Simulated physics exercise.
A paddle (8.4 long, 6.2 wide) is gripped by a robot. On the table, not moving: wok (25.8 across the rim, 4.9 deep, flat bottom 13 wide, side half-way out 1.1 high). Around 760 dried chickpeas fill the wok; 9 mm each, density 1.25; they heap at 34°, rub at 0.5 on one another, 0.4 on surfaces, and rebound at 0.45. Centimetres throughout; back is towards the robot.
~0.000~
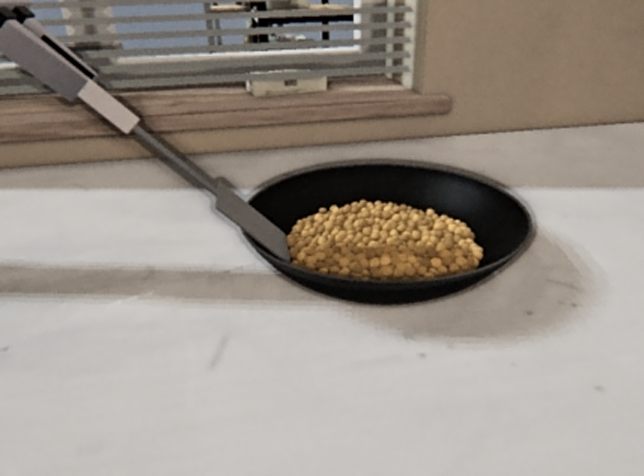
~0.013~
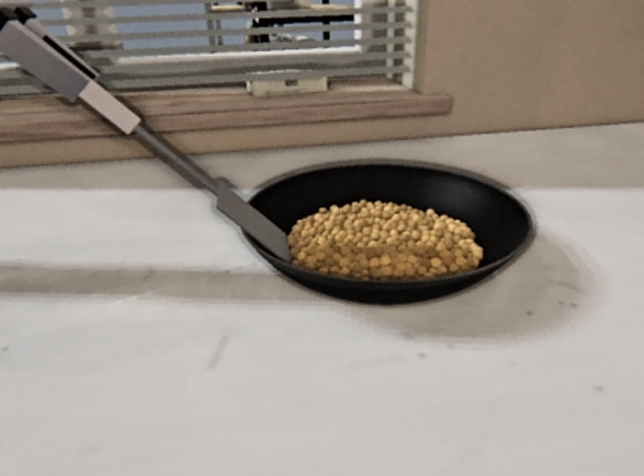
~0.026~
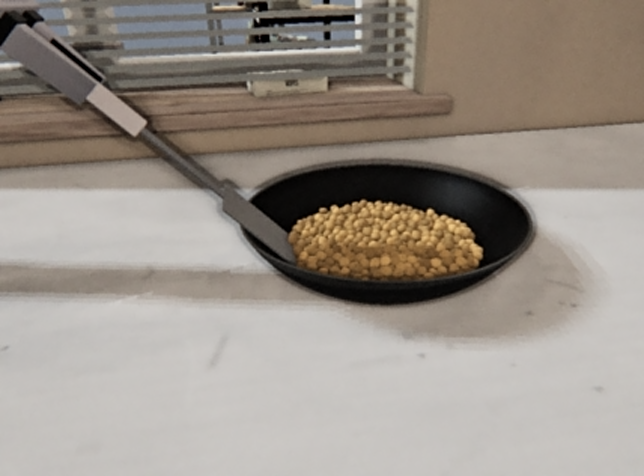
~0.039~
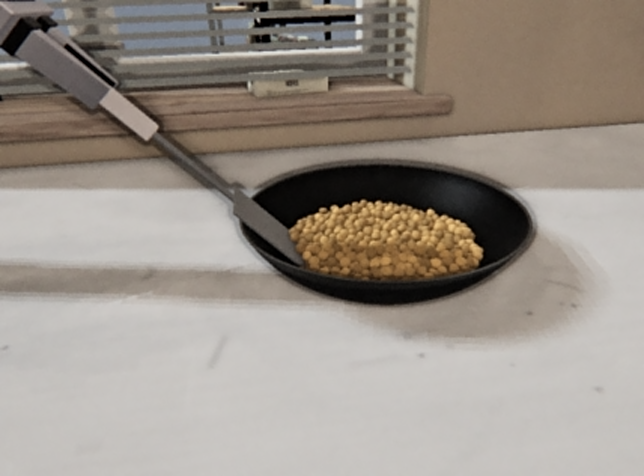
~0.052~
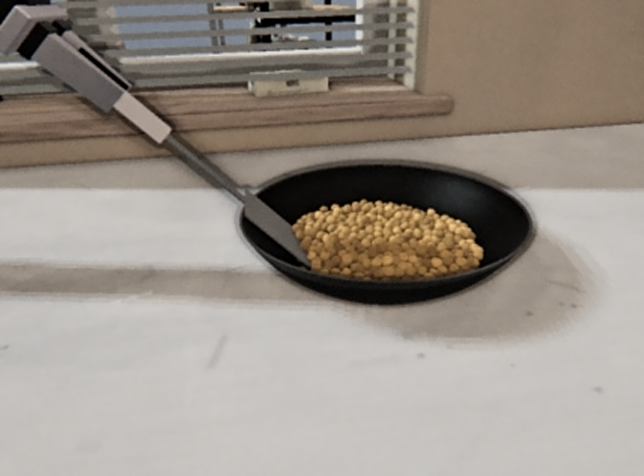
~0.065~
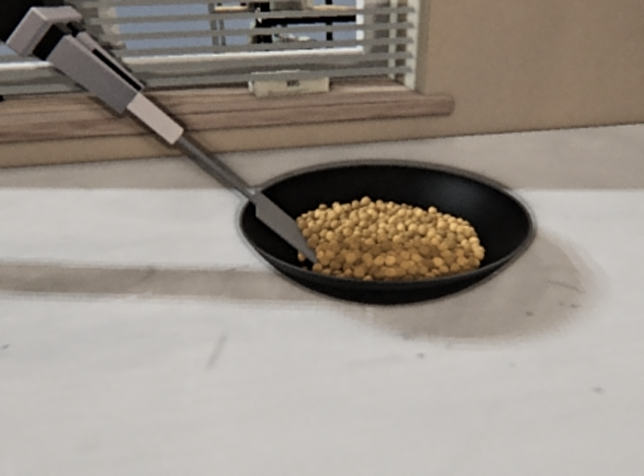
A grey robotic arm reaches in from the upper left, holding a flat dark-grey paddle inside a black wok on a pale tabletop, seen from slightly above. The wok holds a mound of tan dried chickpeas, with a wooden sill and white window blinds behind it. The paddle slides slowly rightward into the mound's left edge, nudging the chickpeas slightly, while the wok and camera stay still.
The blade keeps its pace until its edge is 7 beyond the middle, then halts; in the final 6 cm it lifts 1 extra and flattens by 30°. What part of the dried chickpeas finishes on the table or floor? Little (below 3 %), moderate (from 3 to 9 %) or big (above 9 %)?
A little share, below 3 %, ends on the table or floor.
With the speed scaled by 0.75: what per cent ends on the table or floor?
About 0 per cent.
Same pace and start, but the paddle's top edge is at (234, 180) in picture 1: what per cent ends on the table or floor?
Some 0 per cent.
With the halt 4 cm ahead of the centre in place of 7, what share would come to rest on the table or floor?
In that case some 0 per cent.
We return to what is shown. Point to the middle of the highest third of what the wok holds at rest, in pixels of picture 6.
Near (463, 220).
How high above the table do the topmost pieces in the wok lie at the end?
About 5.5 cm.
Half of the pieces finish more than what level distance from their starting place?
Some 3 cm.
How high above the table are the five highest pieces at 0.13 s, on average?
Roughly 4 cm.
After 0.13 s, sloping 47°, highest piece 5 above the table; 762 in the wok.
After 0.19 s, sloping 36°, highest piece 4 above the table; 762 in the wok.
After 0.42 s, sloping 17°, highest piece 5 above the table; 762 in the wok.
After 1.47 s, sloping 17°, highest piece 5 above the table; 762 in the wok.
At rest, 762 in the wok. That is 0 % on the table or floor.
